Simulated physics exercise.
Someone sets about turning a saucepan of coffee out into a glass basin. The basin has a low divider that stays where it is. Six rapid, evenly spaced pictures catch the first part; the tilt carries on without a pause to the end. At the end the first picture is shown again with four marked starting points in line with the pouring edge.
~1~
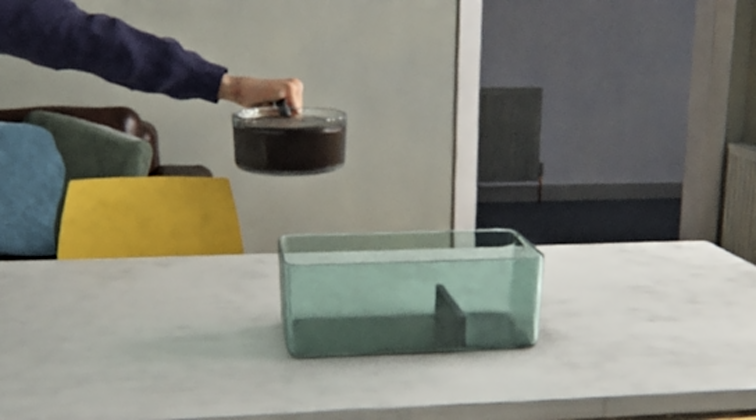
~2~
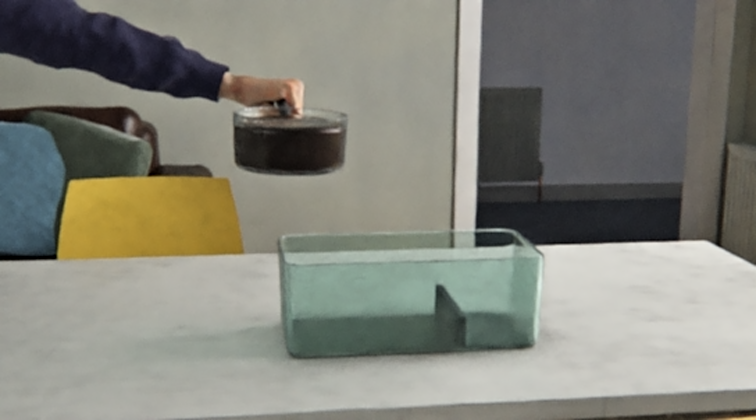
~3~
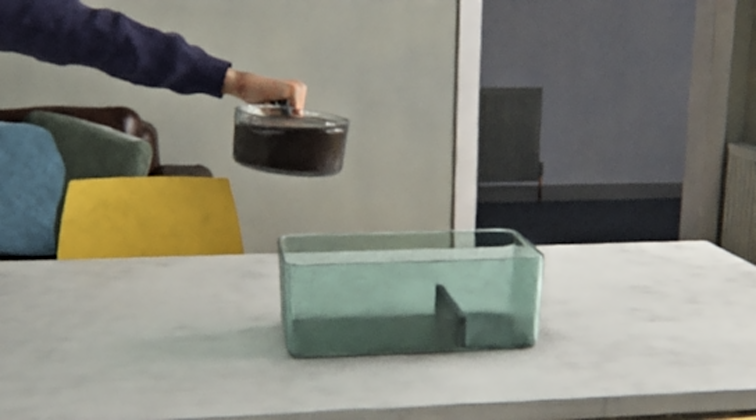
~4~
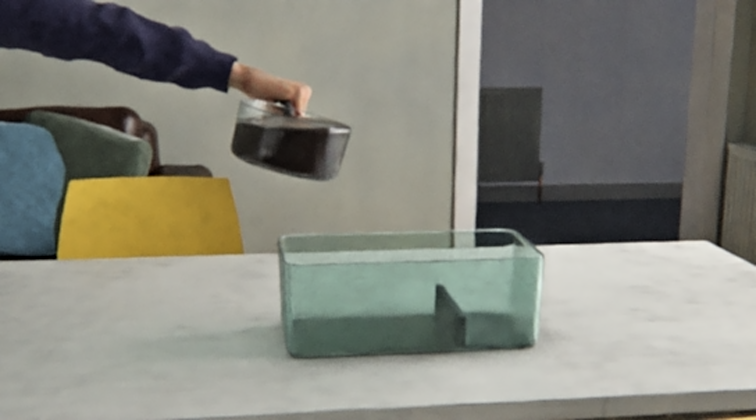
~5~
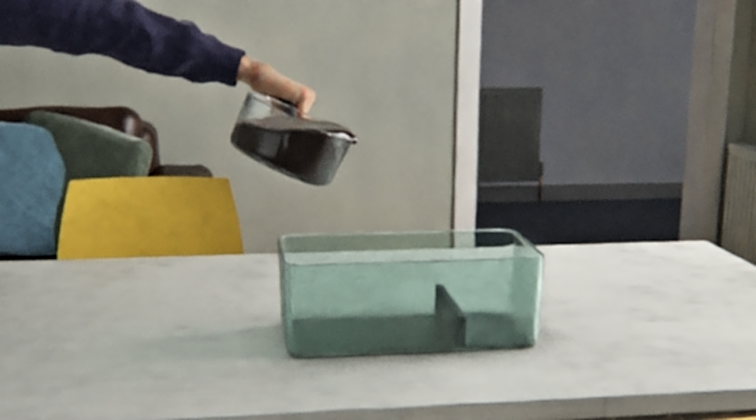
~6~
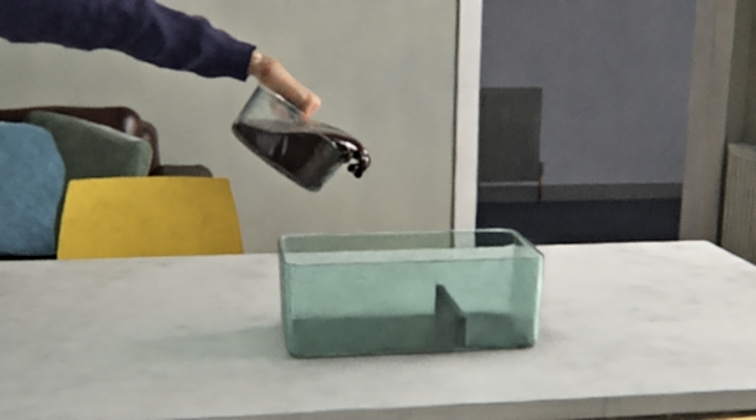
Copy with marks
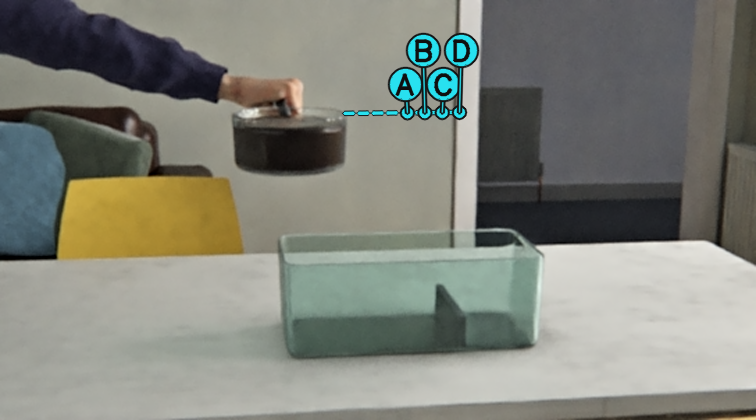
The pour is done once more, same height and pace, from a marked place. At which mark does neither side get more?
A works best here.
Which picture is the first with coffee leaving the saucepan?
Picture 5.
On the marked copy, A at (407, 112); B at (424, 112); C at (442, 112); D at (459, 112).
If A is chosen, about 49 % ends left of the wall and 50 % right of it.
If B is chosen, about 33 % ends left of the wall and 65 % right of it.
If C is chosen, about 28 % ends left of the wall and 71 % right of it.
If D is chosen, about 29 % ends left of the wall and 69 % right of it.
